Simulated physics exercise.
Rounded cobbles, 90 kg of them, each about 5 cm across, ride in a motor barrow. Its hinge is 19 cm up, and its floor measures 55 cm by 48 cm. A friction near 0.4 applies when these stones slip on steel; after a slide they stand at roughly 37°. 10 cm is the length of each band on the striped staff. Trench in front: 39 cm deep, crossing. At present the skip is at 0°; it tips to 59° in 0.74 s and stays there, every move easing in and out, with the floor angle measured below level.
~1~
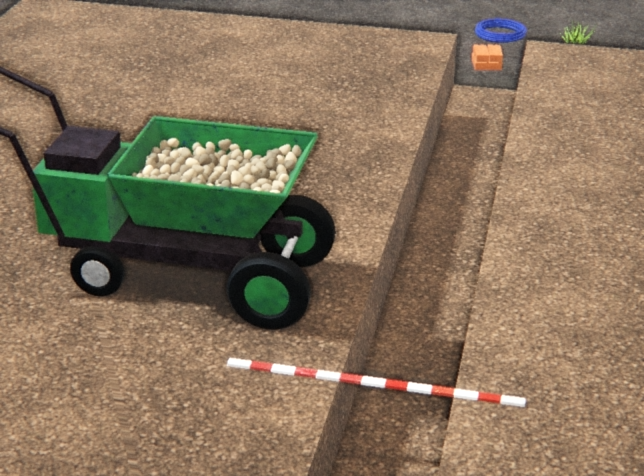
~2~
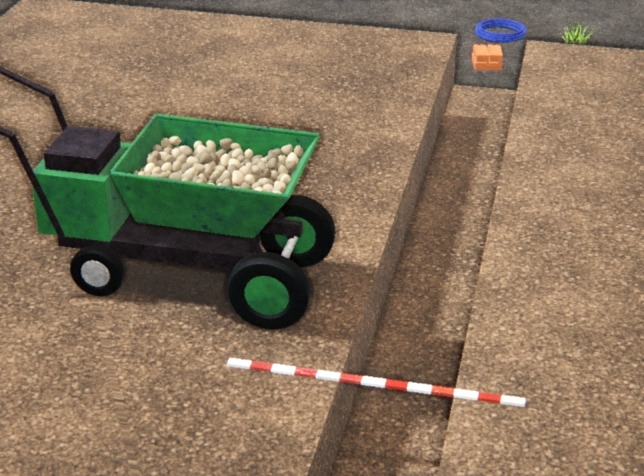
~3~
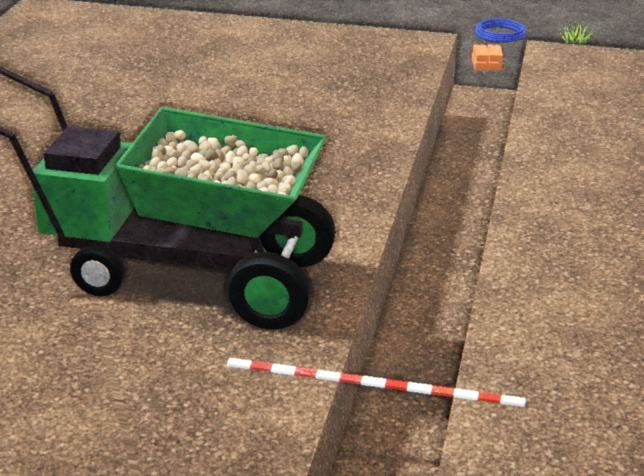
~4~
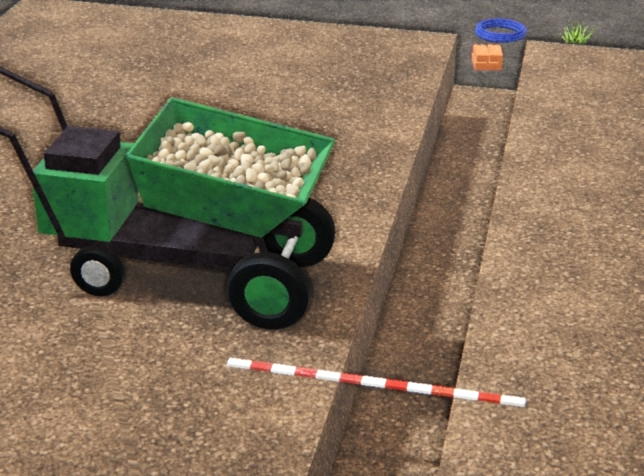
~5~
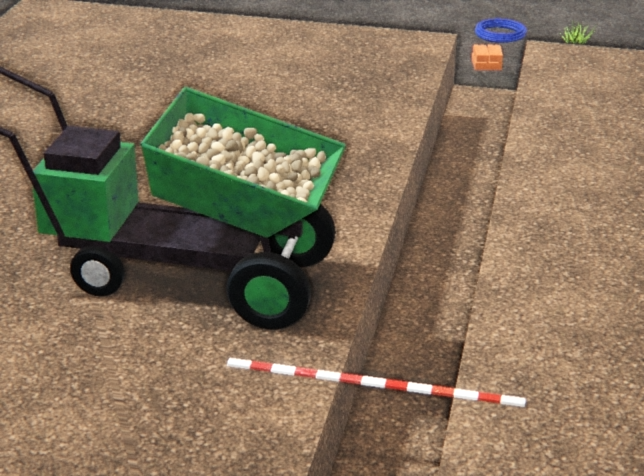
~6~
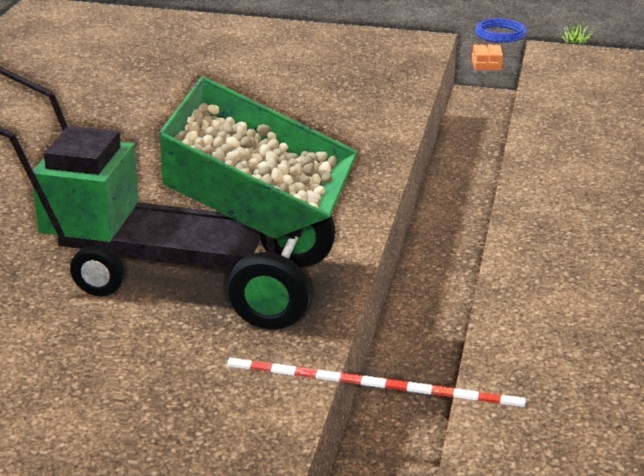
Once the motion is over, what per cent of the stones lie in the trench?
51 %.
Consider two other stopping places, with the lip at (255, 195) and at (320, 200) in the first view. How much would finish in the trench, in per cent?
Near 55 and near 30 percent.
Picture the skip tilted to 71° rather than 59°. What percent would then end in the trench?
It would come to about 80 percent.
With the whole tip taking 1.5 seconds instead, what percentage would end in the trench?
Roughly 55 per cent.
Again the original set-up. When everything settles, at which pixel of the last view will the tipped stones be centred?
Resting centre: About (435, 377).
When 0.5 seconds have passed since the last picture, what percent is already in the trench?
Some 10 per cent.
Then, 0.2 s after the last picture the floor is at 49°, 100 % in the skip; the foremost stones are at (358, 223).
Then, 0.5 s after the last picture the floor is at 59°, 92 % in the skip, 8 % in the trench; the foremost stones are at (427, 267).
Then, 0.9 s after the last picture the floor is at 59°, 59 % in the skip, 36 % in the trench, 5 % past the trench; the foremost stones are at (513, 326).
Then, 2.8 s after the last picture the floor is at 59°, 43 % in the skip, 51 % in the trench, 5 % past the trench; the foremost stones are at (637, 332).
